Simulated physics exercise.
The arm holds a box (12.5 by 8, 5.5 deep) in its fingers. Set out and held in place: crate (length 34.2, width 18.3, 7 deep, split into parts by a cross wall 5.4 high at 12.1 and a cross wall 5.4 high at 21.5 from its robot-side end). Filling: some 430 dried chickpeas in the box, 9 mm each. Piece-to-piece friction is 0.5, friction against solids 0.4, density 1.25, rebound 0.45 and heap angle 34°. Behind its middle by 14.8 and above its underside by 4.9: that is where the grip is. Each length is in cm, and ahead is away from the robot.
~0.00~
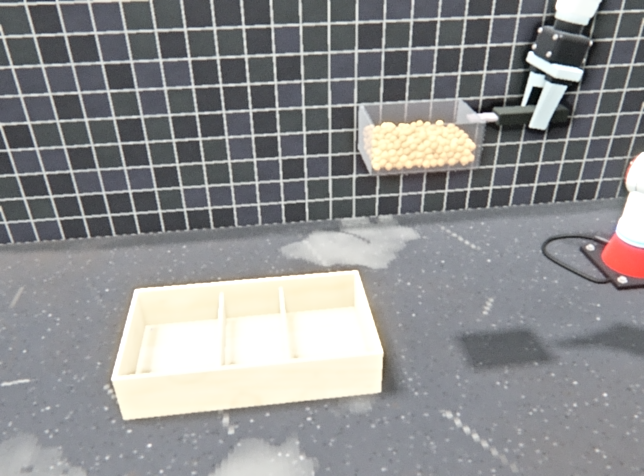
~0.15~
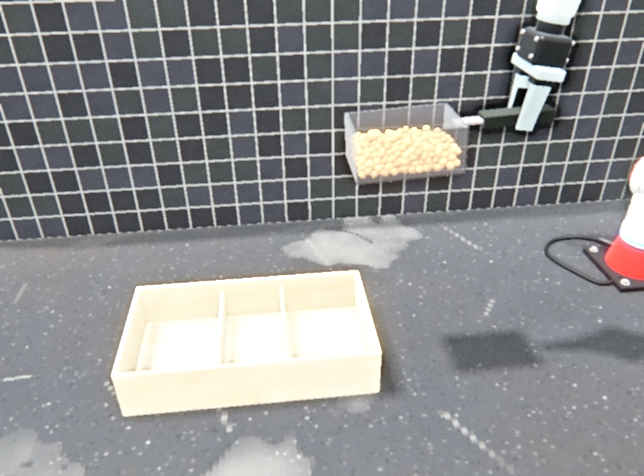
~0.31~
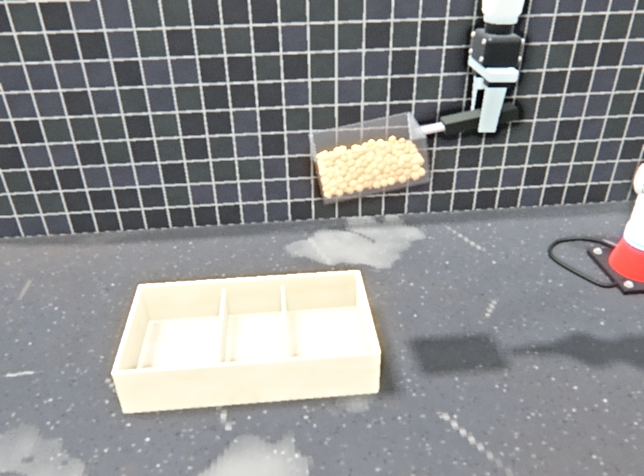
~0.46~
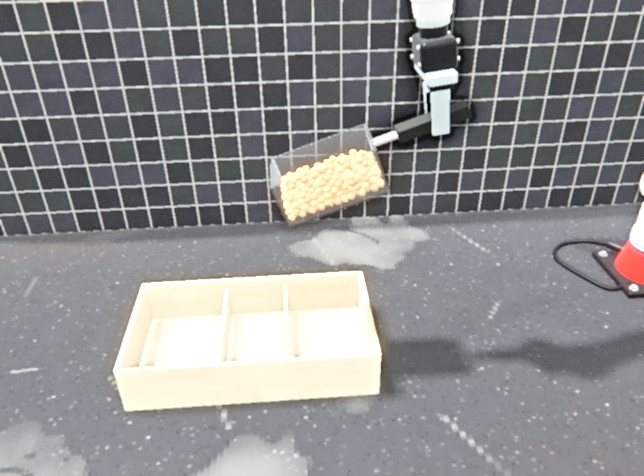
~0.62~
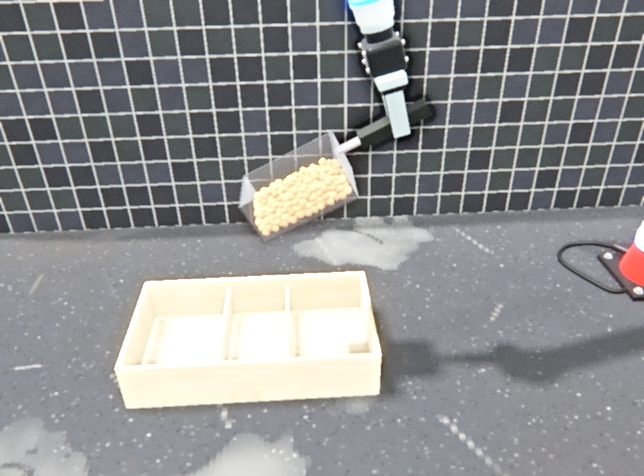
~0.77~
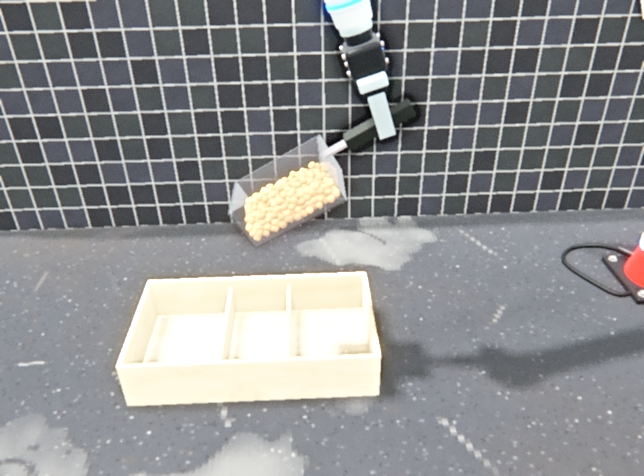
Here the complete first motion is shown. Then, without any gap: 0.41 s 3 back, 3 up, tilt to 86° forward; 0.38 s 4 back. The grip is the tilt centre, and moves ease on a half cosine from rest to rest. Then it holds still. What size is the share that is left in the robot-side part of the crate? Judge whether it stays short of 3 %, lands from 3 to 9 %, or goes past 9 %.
It goes past 9 %.
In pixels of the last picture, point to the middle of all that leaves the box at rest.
Near pixel (382, 342).
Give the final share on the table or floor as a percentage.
35 per cent, more or less.
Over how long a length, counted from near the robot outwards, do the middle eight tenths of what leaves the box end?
Length: Near 18 cm.
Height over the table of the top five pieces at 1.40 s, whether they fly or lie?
Roughly 26 cm above the table.
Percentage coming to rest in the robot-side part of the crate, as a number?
The share comes to around 20 per cent.
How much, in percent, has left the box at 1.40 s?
I'd put it at some 20 percent.
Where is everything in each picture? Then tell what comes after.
Box floor at (416, 155), level; upper third of the load around (414, 136), from x 365 to 470, top at y 125; 433 in the box, in the first picture.
Box floor at (403, 161), tilted 3° forward; upper third of the load around (407, 142), from x 355 to 455, top at y 130, in the second picture.
Box floor at (371, 175), tilted 10° forward; upper third of the load around (384, 157), from x 320 to 420, top at y 140, in the third picture.
Box floor at (335, 191), tilted 19° forward; upper third of the load around (354, 171), from x 285 to 380, top at y 155, in the fourth picture.
Box floor at (308, 202), tilted 26° forward; upper third of the load around (327, 180), from x 255 to 350, top at y 160, in the fifth picture.
Box floor at (298, 206), tilted 29° forward; upper third of the load around (316, 184), from x 250 to 335, top at y 165; 433 in the box, in the sixth picture.
After 1.09 s, tilted 79° forward, highest piece 29 above the table; 423 in the box, 10 in flight or on a rim.
After 1.40 s, tilted 86° forward, highest piece 27 above the table; 352 in the box, 33 in the robot-side part, 7 on the table or floor, 41 in flight or on a rim.
After 1.76 s, tilted 86° forward, highest piece 26 above the table; 230 in the box, 100 on the table or floor, 76 in the robot-side part, 27 in flight or on a rim.
After 2.81 s, tilted 86° forward, highest piece 26 above the table; 211 in the box, 146 on the table or floor, 76 in the robot-side part.
At rest, 211 in the box, 146 on the table or floor, 76 in the robot-side part. That is 18 % in the robot-side part of the crate.
